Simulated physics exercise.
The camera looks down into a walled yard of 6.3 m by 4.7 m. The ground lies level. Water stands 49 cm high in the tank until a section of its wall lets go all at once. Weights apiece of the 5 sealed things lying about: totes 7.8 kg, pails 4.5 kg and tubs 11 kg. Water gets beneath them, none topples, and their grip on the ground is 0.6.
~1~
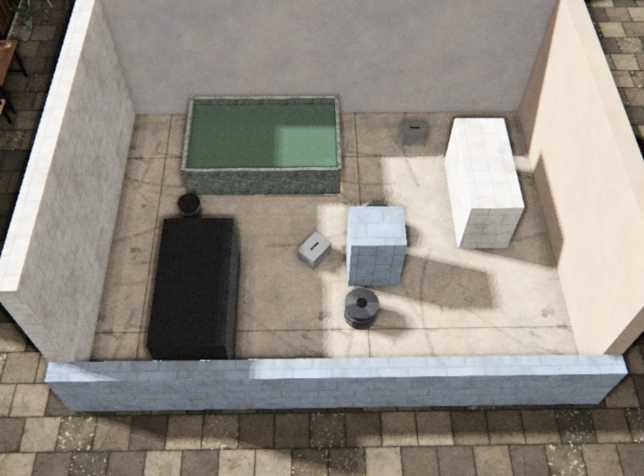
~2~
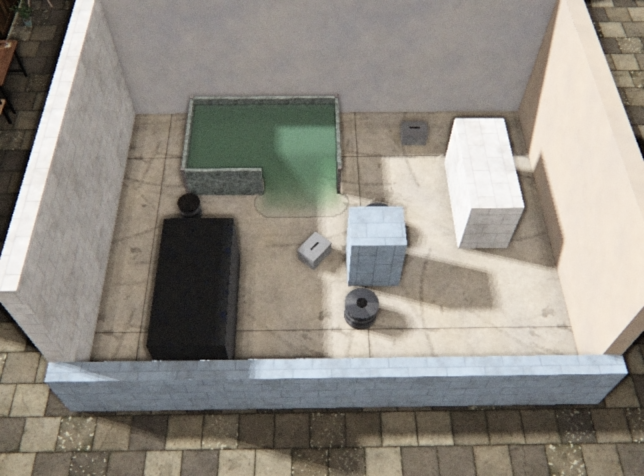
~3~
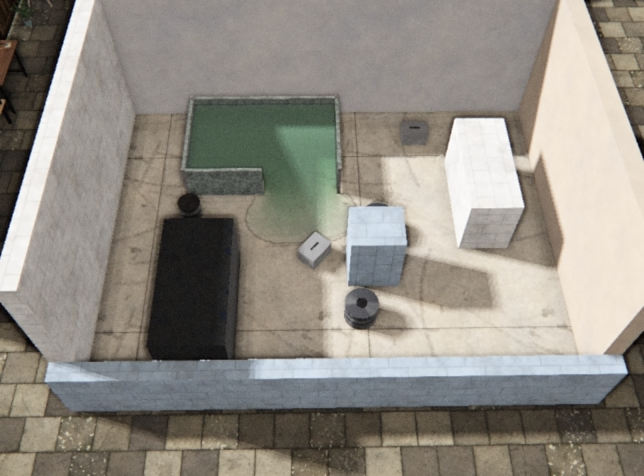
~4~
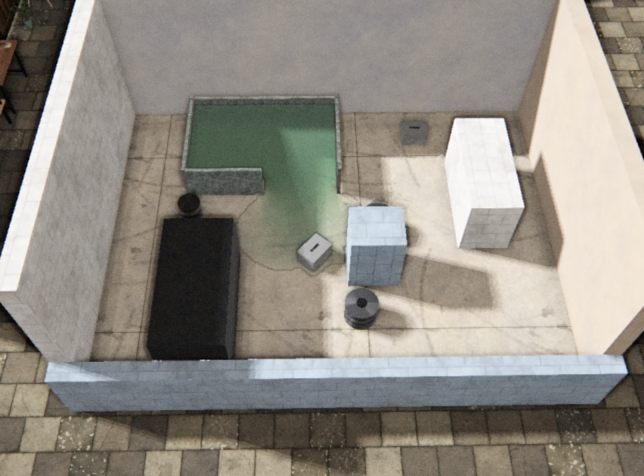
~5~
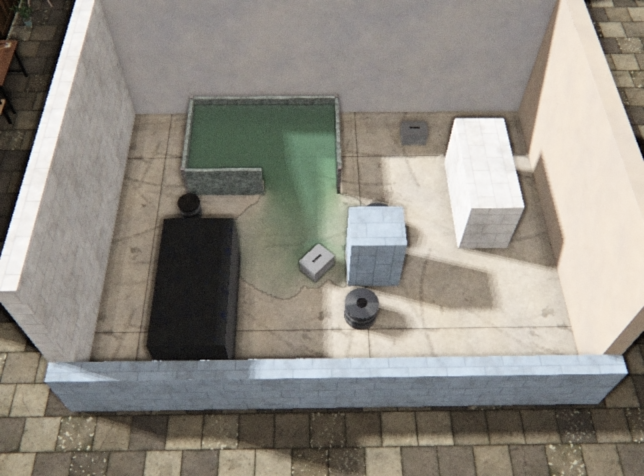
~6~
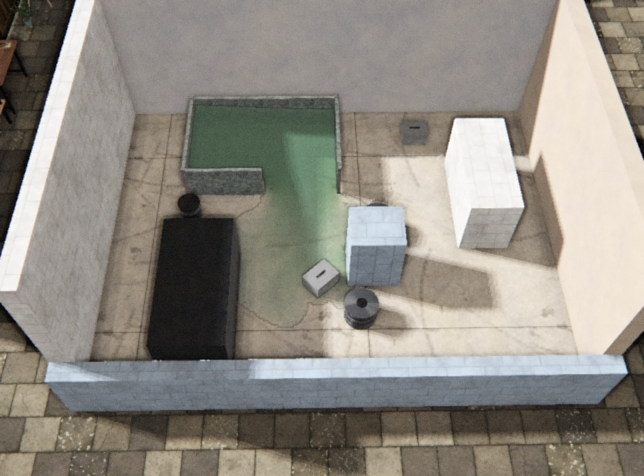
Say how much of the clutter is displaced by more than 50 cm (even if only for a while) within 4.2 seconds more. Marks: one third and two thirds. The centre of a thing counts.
That comes to between one and two thirds.
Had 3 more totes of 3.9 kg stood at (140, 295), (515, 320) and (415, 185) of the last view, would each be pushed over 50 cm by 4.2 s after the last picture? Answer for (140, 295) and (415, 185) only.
In turn: Under, over.
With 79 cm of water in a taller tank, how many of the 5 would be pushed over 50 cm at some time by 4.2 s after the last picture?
In that case 5 of them.
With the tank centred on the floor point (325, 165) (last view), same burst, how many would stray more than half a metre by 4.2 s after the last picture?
In that case 2 of them.
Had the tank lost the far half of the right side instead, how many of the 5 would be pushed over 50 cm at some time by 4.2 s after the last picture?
Then 1.
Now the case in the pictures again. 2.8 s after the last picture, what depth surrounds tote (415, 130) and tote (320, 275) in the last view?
Roughly 3 and 5 cm.
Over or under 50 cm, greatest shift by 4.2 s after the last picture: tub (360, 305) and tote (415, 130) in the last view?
In that order: More, under.
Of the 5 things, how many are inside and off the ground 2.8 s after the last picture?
I count 0.
Then, 0.4 s after the last picture 1 of 5 are over 50 cm from their spots; 0 afloat.
Then, 1.5 s after the last picture 2 of 5 are over 50 cm from their spots; 1 afloat.
Then, 2.8 s after the last picture 2 of 5 are over 50 cm from their spots; 0 afloat.
Then, 4.2 s after the last picture 3 of 5 are over 50 cm from their spots, and 3 have been at some point; 1 afloat.
